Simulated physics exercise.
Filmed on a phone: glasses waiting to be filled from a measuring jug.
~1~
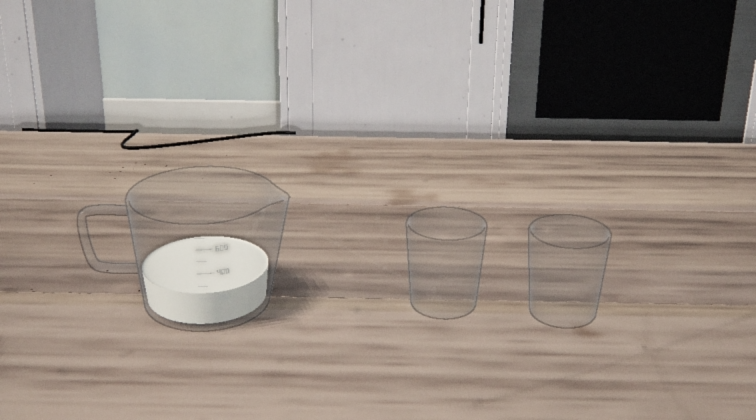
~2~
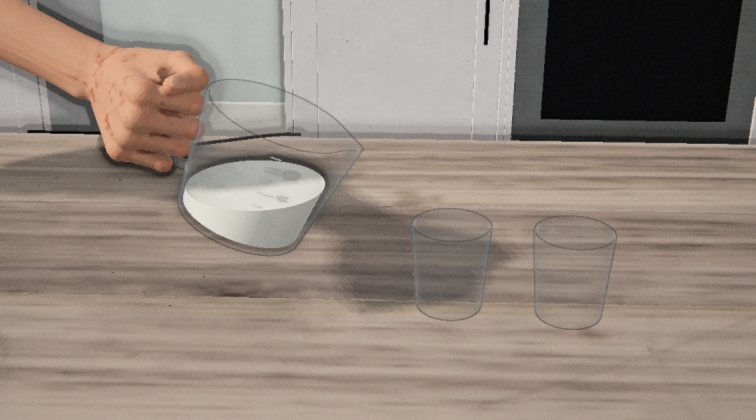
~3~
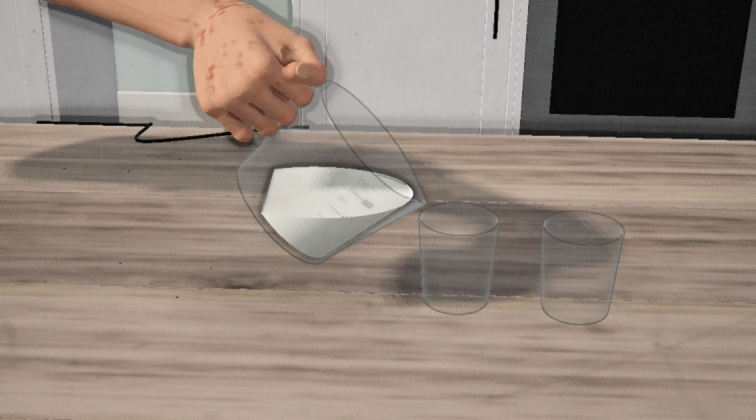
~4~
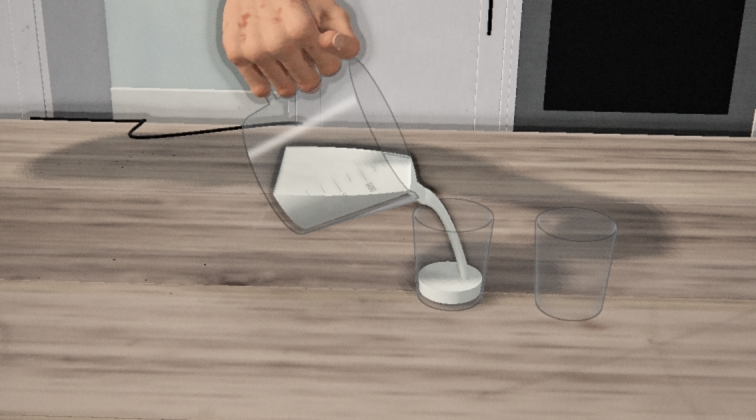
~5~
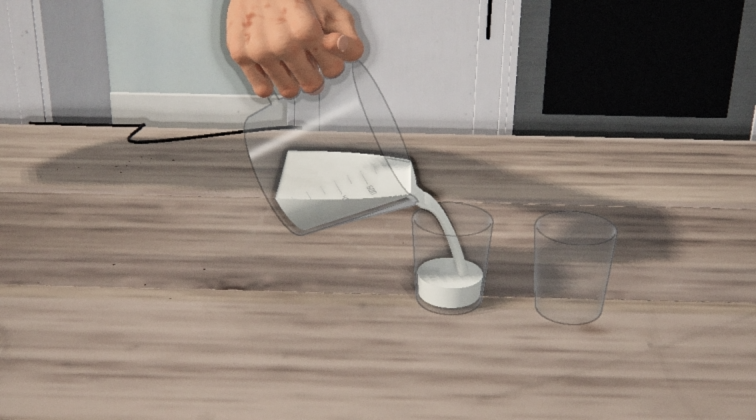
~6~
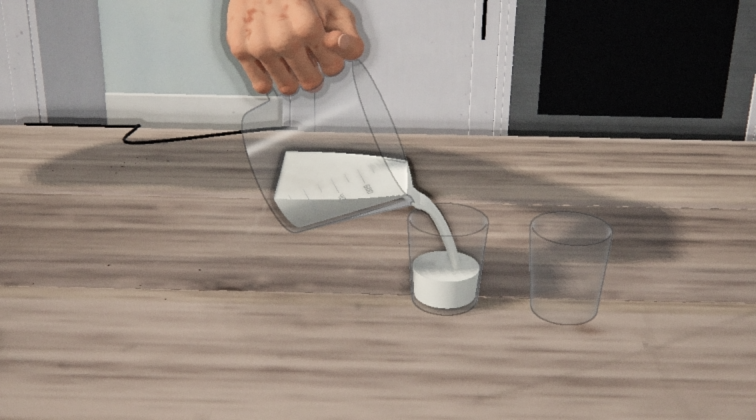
A pale wood-grain countertop is seen from slightly above, with white and dark cabinet fronts behind it, in a slightly shifting view. A clear measuring jug partly filled with white liquid stands at left, and two empty clear glasses stand at right. A hand lifts the jug, carries it right while tilting it, and pours a white stream into the nearer glass, where the level rises.
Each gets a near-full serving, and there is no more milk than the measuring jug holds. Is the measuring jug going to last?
The milk runs short.
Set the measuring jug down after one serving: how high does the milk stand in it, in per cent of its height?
About 10 per cent.
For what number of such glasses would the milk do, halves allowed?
About 1.5.
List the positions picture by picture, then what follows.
All stand on the top; measuring jug (204, 245) about a third full; two glasses, the last at (566, 269), in the first picture.
The hand lifts the measuring jug; measuring jug (260, 166) tipped 20° with all of its load; the first is empty, in the second picture.
The measuring jug is brought over; measuring jug (328, 175) tipped 50° with all of its load; two glasses, the last at (579, 265), in the third picture.
A stream runs into the first small glass; measuring jug (333, 148) tipped 60° with nearly all of its load; the first is nearly empty, in the fourth picture.
A stream runs into the first small glass; measuring jug (334, 150) tipped 65° with about three quarters of its load; two glasses, the last at (572, 265), in the fifth picture.
A stream runs into the first small glass; measuring jug (330, 148) tipped 65° with about three quarters of its load; the first is about a third full, in the sixth picture.
Soon after, the first is about two thirds full.
Later, the first is done and the measuring jug has about a third of its load.
In the end, the measuring jug is empty with one filled and the next at about half of a serving.
